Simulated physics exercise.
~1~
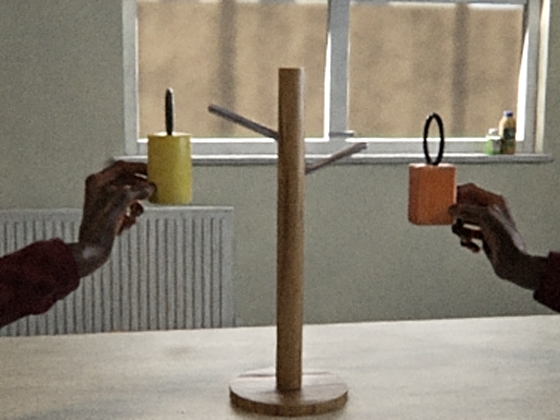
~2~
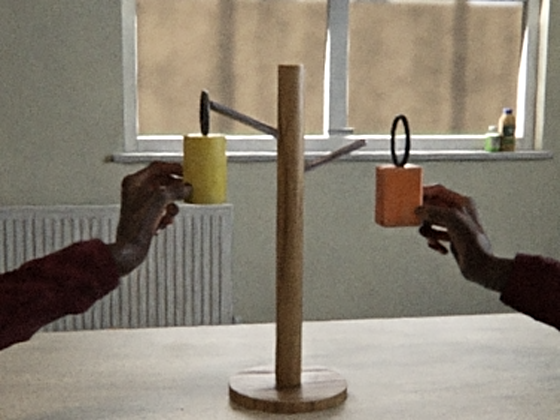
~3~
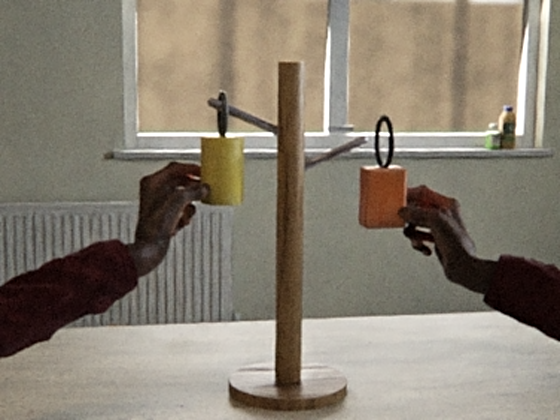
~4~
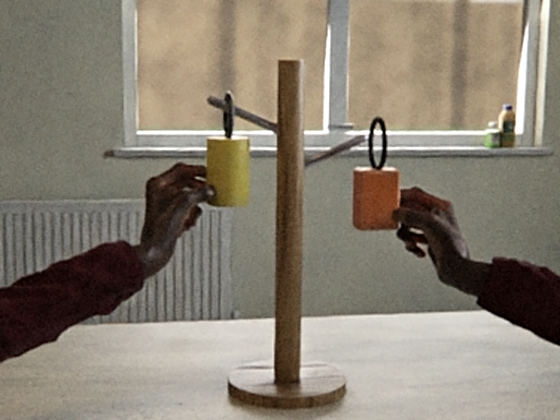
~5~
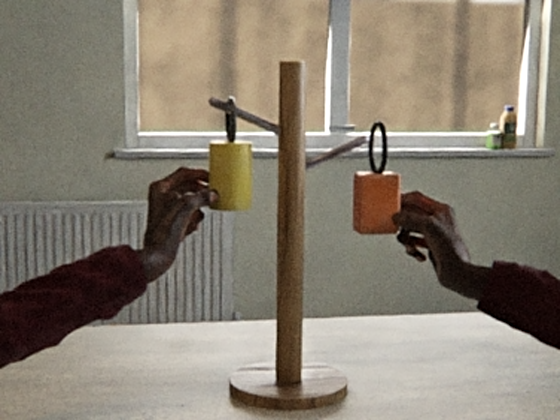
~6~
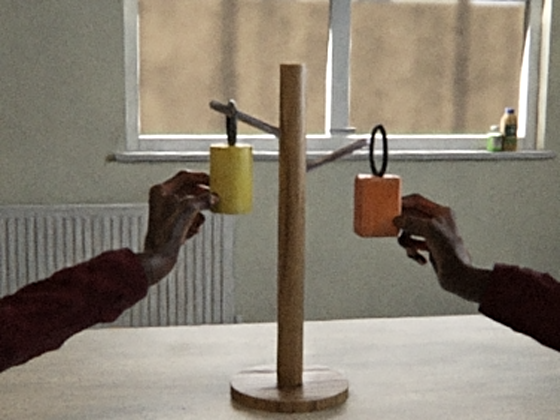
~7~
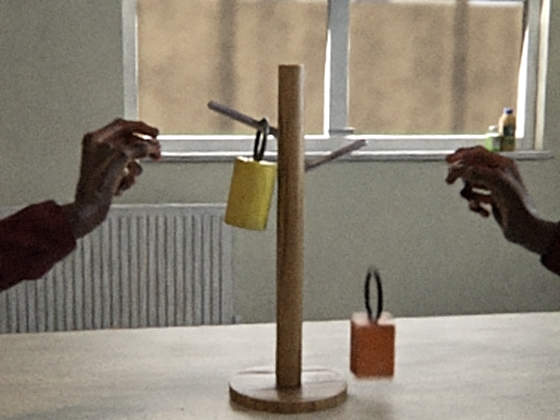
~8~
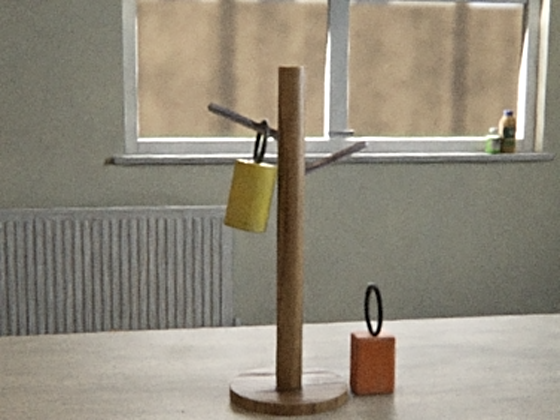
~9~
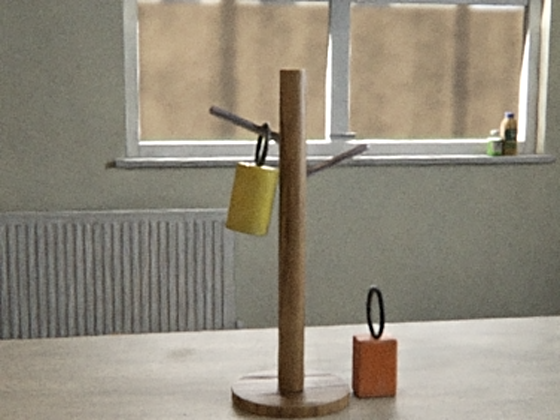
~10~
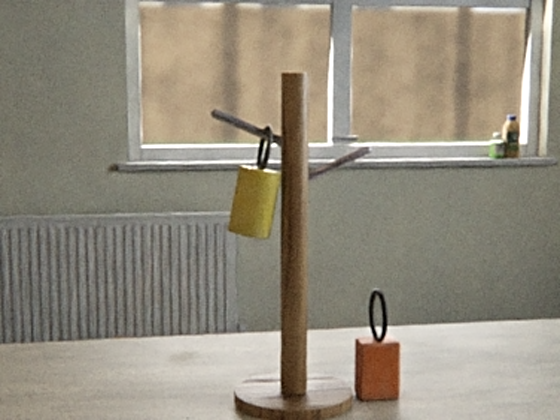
A yellow lantern and an orange pouch, each topped with a dark ring, are held by two hands on either side of a wooden peg stand, on a pale table before a window and radiator, in a gently swaying front view. The hands carry them inward, the yellow one toward the left peg and the orange one toward the right. Both hands then let go and draw back. The yellow lantern slides in toward the post and hangs tilted from its peg. The orange pouch drops to the table and ends upright beside the stand's base.
